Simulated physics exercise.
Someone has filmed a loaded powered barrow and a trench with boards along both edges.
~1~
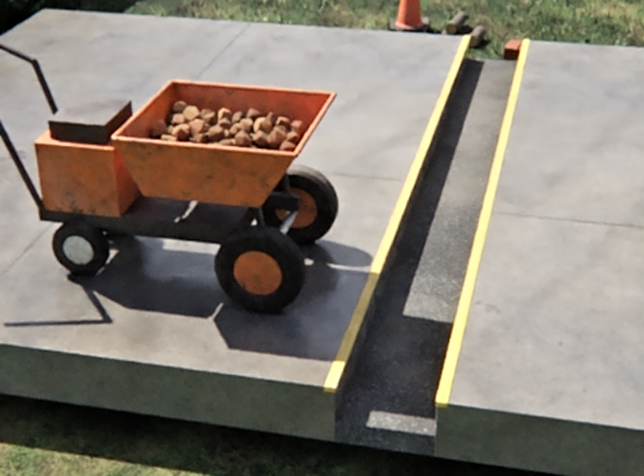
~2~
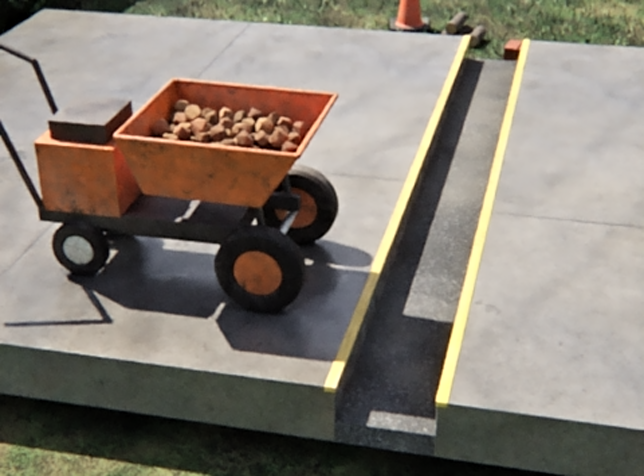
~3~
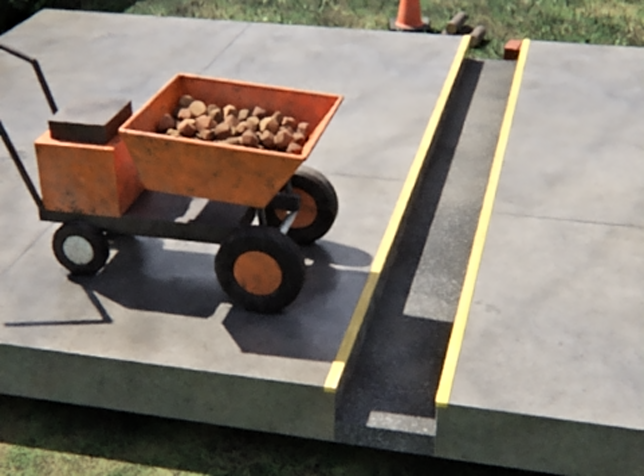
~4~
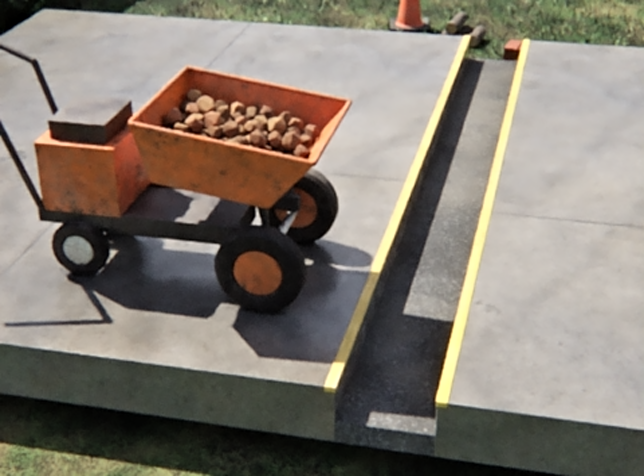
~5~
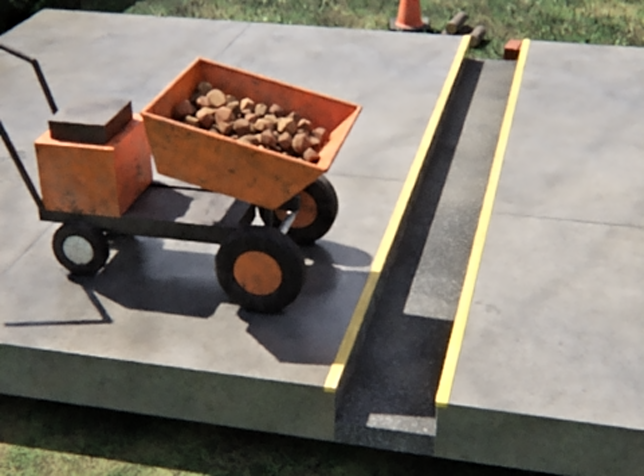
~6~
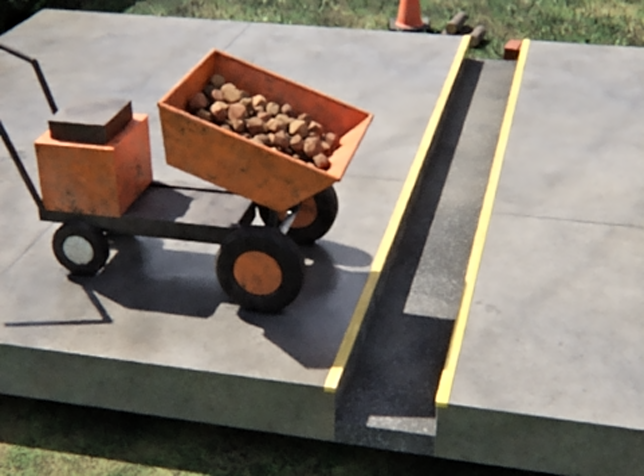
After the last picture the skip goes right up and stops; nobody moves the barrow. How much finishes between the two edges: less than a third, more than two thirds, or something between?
It catches more than two thirds.
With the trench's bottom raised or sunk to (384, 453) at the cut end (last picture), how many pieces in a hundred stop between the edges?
Close to 80 per cent.
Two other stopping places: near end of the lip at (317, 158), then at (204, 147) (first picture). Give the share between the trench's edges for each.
First some 50, then 60 per cent.
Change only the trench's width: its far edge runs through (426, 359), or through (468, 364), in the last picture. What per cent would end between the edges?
About 50 and 90 per cent.
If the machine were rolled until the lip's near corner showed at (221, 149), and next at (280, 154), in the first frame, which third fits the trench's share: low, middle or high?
One: Beyond two thirds. Two: Beyond two thirds.
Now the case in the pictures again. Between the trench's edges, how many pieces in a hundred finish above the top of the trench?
Close to 5 per cent.
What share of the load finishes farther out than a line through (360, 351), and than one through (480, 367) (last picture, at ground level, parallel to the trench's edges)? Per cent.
Near 90 % and 10 %.
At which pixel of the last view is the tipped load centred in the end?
Roughly at (439, 303).
Soon, skip tipped steeply; all in the skip.
A while on, skip tipped steeply; nearly all in the skip; a small part in or heaped over the trench; a stray few falling.
Towards the end, skip tipped right over; about a third in the skip; about half in or heaped over the trench; a small part beyond it.
Finally, skip tipped right over; most in or heaped over the trench; about a quarter beyond it.
